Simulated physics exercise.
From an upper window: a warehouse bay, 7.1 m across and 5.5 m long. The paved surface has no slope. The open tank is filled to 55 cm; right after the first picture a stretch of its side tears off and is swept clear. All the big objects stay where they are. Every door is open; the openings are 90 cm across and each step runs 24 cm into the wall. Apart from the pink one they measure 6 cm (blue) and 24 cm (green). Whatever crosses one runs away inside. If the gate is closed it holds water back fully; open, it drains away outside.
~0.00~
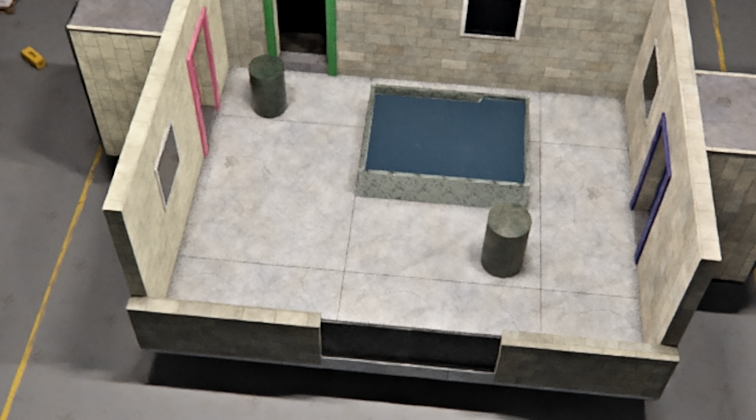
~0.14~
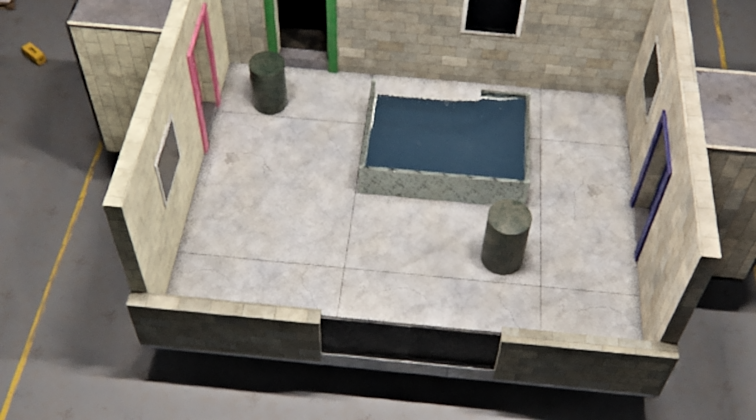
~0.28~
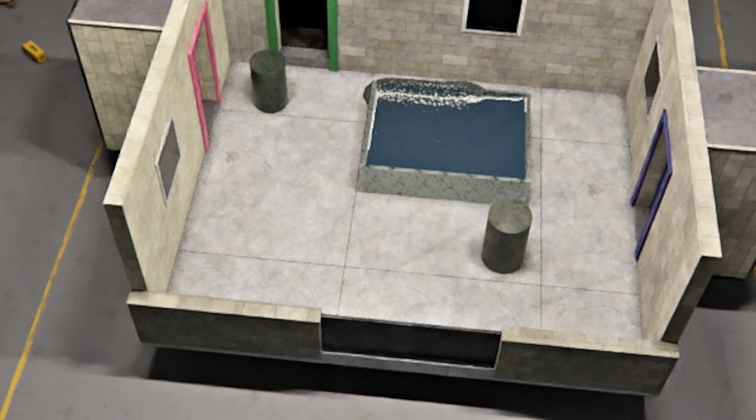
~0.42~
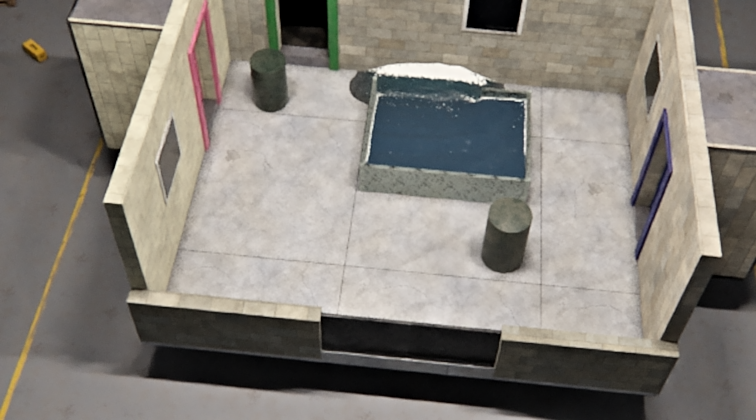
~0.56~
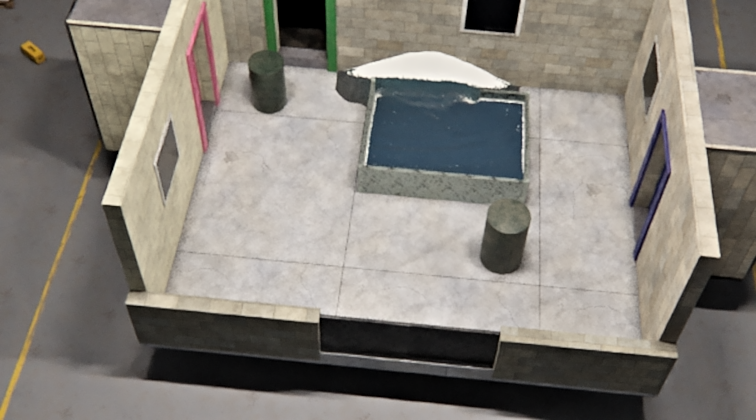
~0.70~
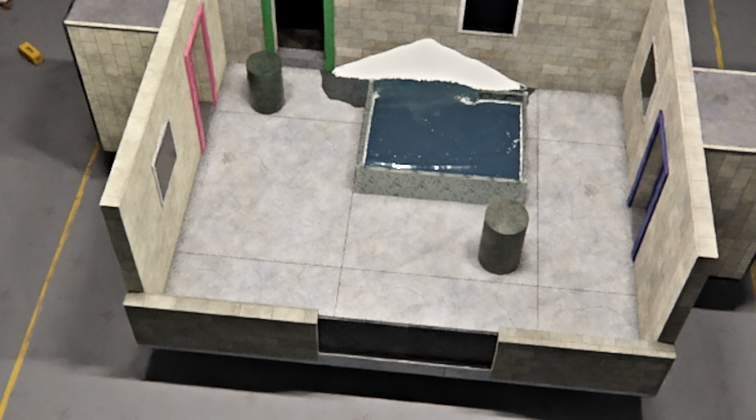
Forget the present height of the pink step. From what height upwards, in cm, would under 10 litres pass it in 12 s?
At least 6 cm or so.
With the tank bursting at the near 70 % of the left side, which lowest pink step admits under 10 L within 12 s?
Some 25 cm.
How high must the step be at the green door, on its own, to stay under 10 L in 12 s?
Roughly 11.0 cm at green.
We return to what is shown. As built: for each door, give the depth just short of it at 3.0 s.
In cm: Pink 9, blue 5, green 10.
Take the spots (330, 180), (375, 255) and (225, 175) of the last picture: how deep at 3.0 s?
About 0, 0 and 7 cm.
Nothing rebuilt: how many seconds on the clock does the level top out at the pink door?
Around 4.0 s.
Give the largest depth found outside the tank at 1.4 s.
Roughly 46 cm.
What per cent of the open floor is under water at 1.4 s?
Near 15 per cent is wet.
After 1.4 s water covers 15 % of the floor, deepest (46 cm) near (426, 82); it has not reached the pink door.
After 3.0 s water covers 40 % of the floor, deepest (32 cm) near (227, 65); 9 cm at the pink door, 0 litres in over its 13 cm step.
After 12.0 s water covers 100 % of the floor, deepest (12 cm) near (611, 335); 3 cm at the pink door, 0 litres in over its 13 cm step.
At the pink door as built, the water arrived by 2.2 s and peaked near 9 cm at 4.2 s.
Run again over the same 12 s with other heights there, 13 litres in over 5.5 cm, 5 litres over 7 cm. The limit of 10 litres is kept from about 6 cm up.
